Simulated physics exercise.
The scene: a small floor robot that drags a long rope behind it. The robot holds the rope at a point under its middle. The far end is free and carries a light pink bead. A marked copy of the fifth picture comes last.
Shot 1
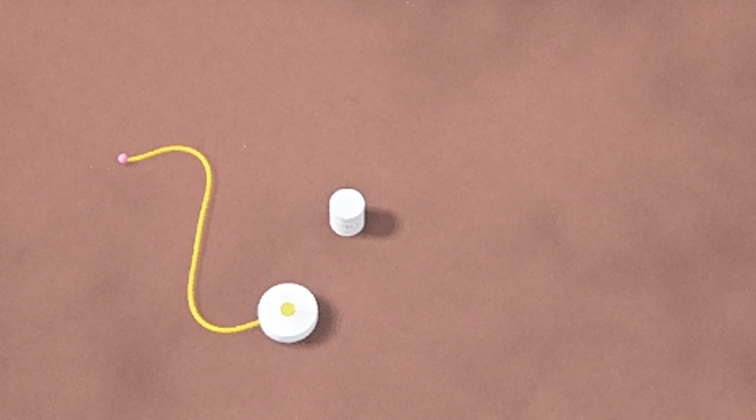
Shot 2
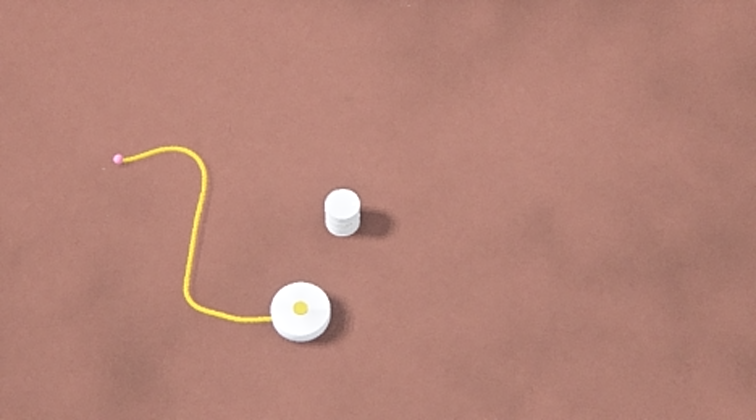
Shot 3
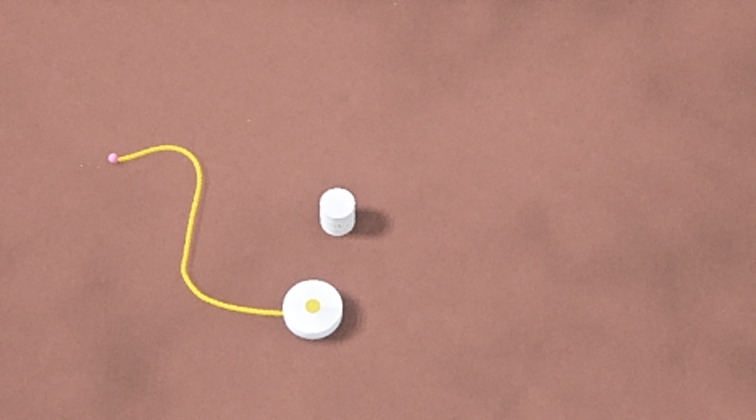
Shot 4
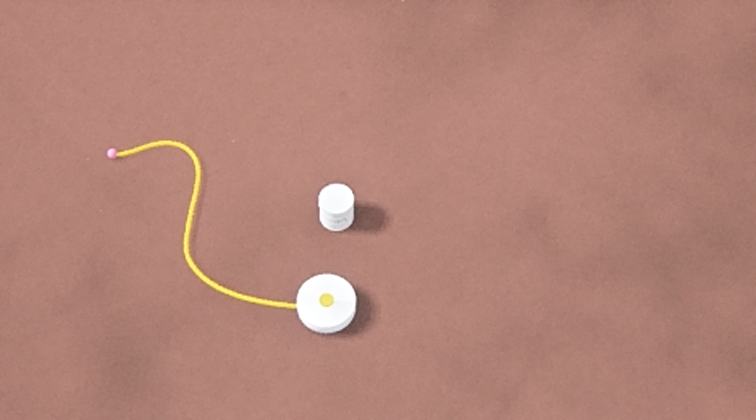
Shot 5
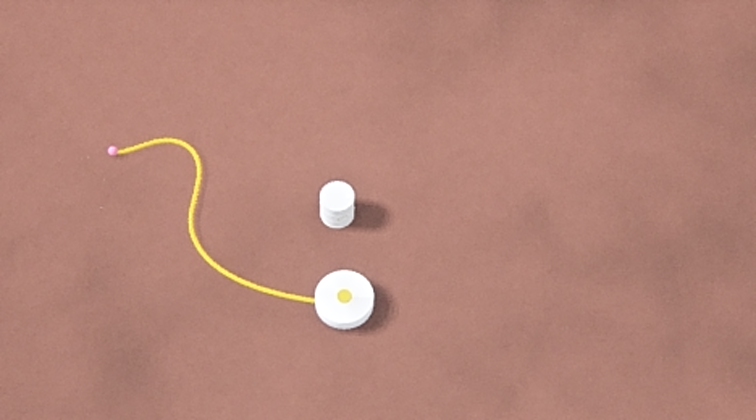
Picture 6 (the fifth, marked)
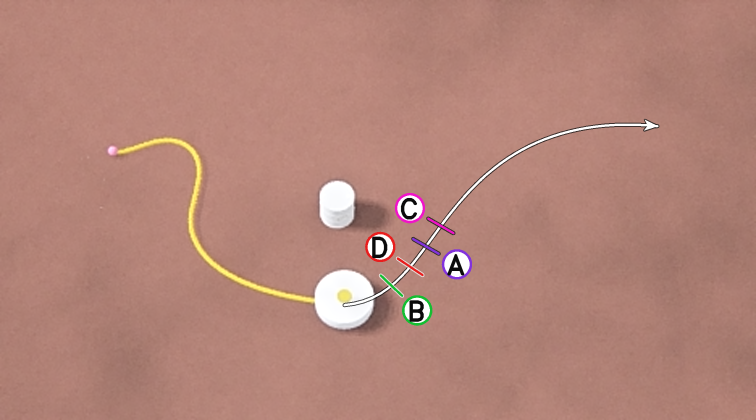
We see a round white device on a reddish-brown floor slide right and slightly upward, passing just below a small white cylinder, as the lower bend of its trailing yellow rope straightens and the pink-beaded far end barely shifts.
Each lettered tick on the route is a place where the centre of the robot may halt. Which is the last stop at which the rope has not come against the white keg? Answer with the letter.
Stop at C.
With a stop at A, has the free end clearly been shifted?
No.
On the marked copy, A at (426, 246); B at (391, 286); C at (441, 226); D at (410, 267); the route from (345, 305) via (482, 179) to (657, 126).
Following C. Soon after the start, robot (388, 284), middle of the rope (219, 228), free end (113, 151).
Later, robot (420, 250), middle of the rope (240, 225), free end (113, 151).
In the end, robot (441, 221), middle of the rope (258, 219), free end (114, 151); nothing has been touched.
As for the rest, A is safe but short; B is safe but short; D is safe but short.
